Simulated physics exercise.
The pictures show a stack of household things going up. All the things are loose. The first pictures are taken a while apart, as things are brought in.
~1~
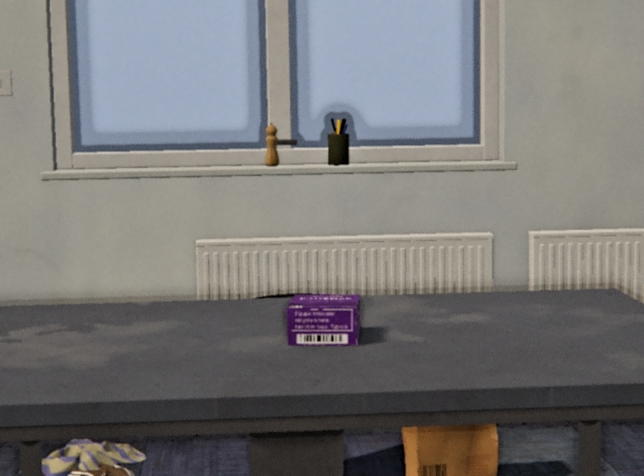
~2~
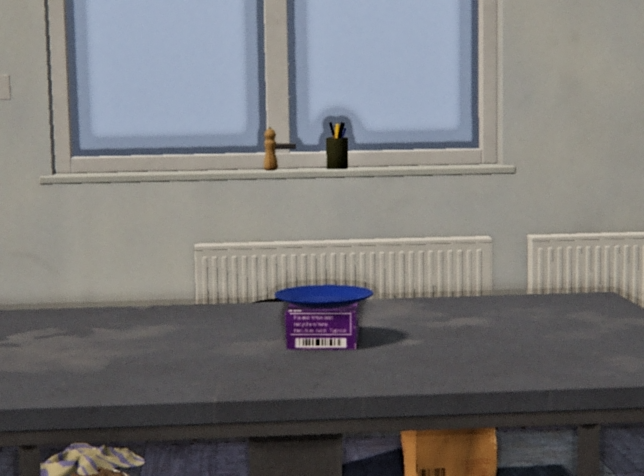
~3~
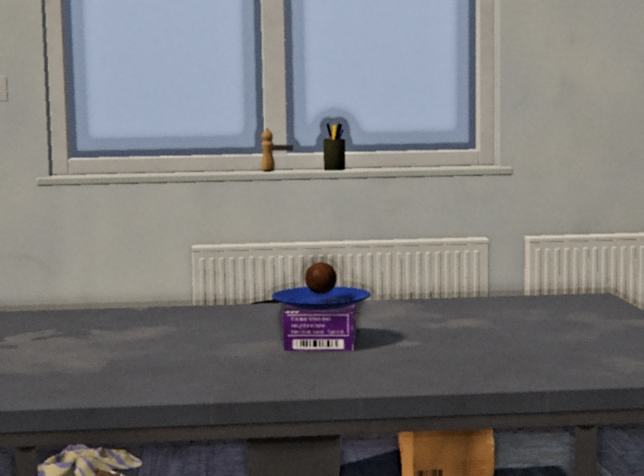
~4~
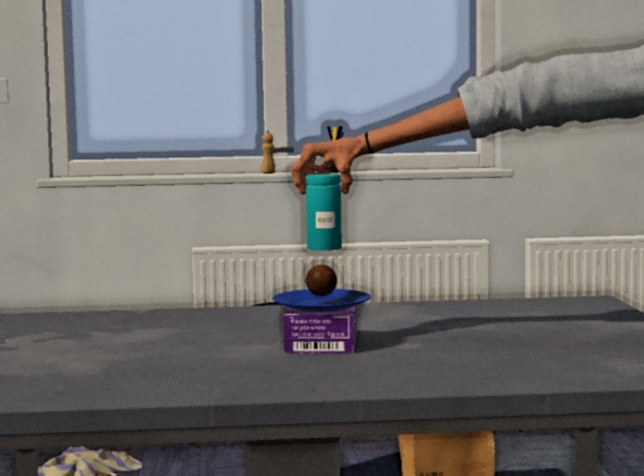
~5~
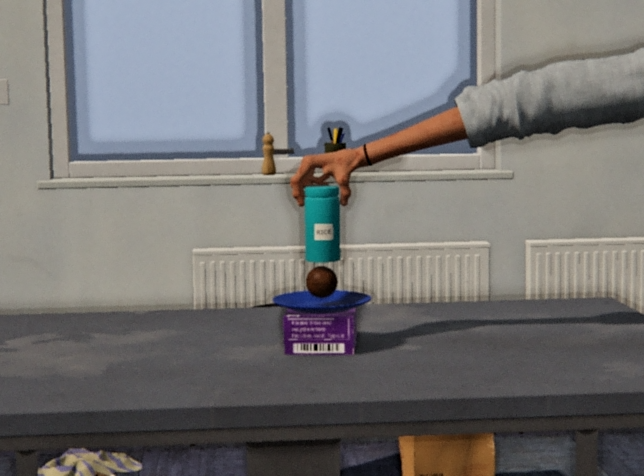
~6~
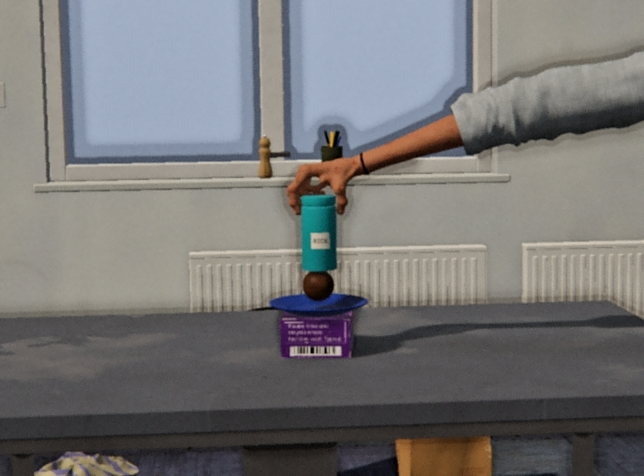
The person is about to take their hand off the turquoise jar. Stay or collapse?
Outcome: The pile loses its balance.
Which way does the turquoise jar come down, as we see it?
To the right.
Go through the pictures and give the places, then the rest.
In the first frame, the last thing is not in view yet.
In the second frame, the last thing is not in view yet; purple box (323, 323).
In the third frame, the last thing is not in view yet; blue plate (321, 299).
The fourth frame shows coming down; turquoise jar (324, 211); brown ball (321, 280).
The fifth frame shows coming down; turquoise jar (322, 224); purple box (322, 328).
The sixth frame shows set down, still held; turquoise jar (319, 232); blue plate (319, 306).
Then, 0.70 s on from there, turquoise jar now fallen.
Then, 0.80 s on from there, things are still on the move.
In the end, fallen, turquoise jar; the other 3 unmoved. At the end, from the last picture's camera, turquoise jar near (480, 329). The pile comes apart.
